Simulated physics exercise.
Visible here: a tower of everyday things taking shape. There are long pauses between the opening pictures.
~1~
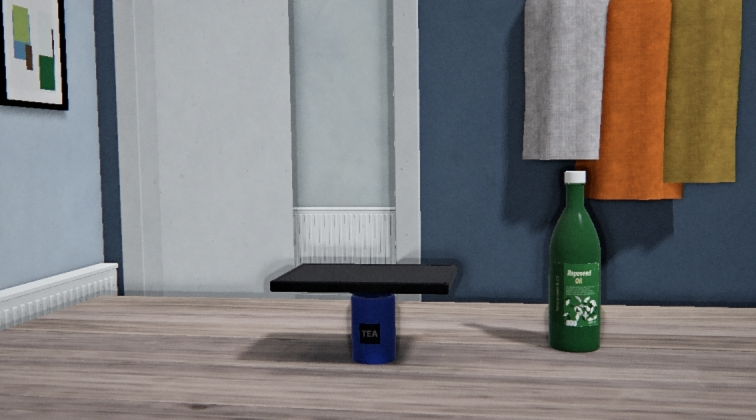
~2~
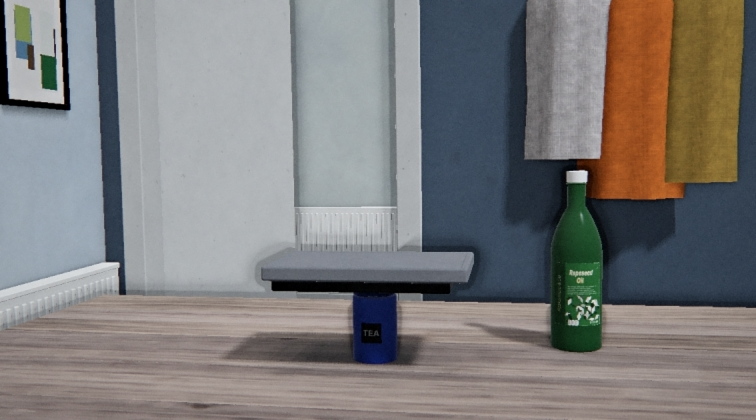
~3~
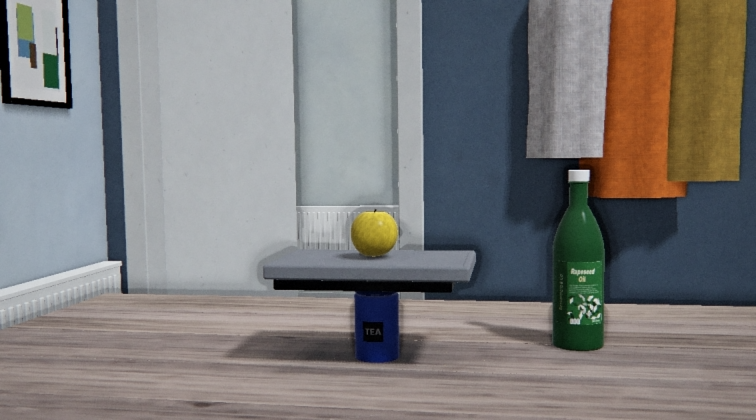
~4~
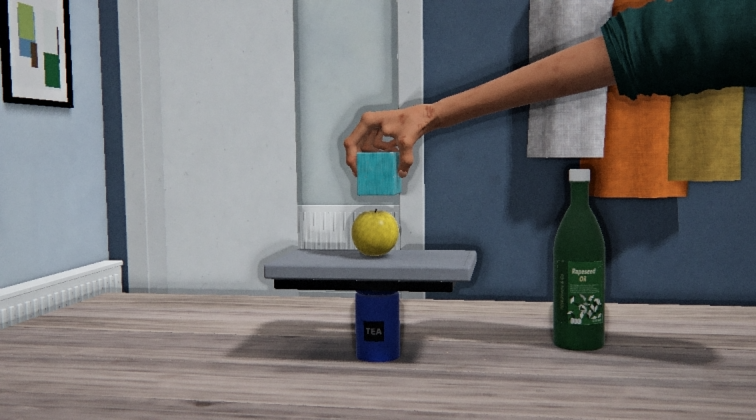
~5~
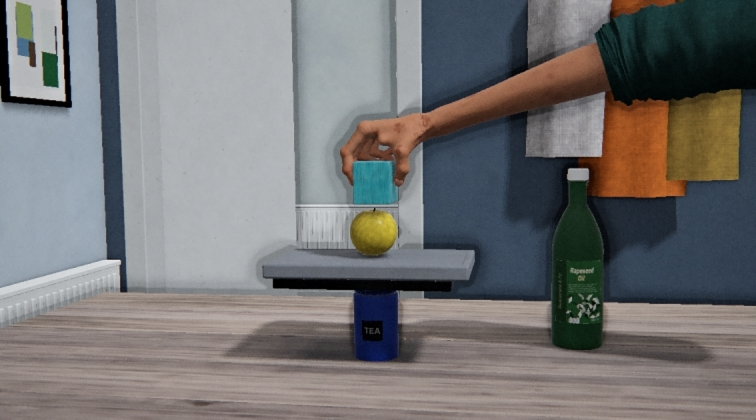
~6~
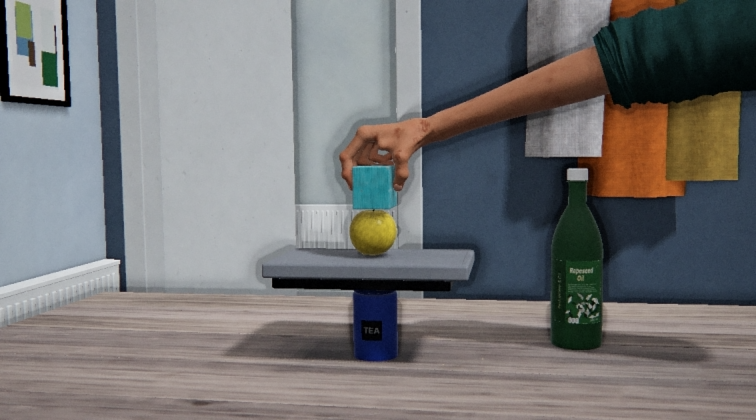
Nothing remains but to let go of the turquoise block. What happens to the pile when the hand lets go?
The pile tips over.
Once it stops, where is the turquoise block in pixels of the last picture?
About (461, 240).
Then, 0.50 s later than the last frame, turquoise block now fallen.
Then, 0.60 s later than the last frame, things are still on the move.
When it is over, fallen, turquoise block; the other 5 as before. End places, in pixels of the last picture, turquoise block near (461, 240). The pile gives way.
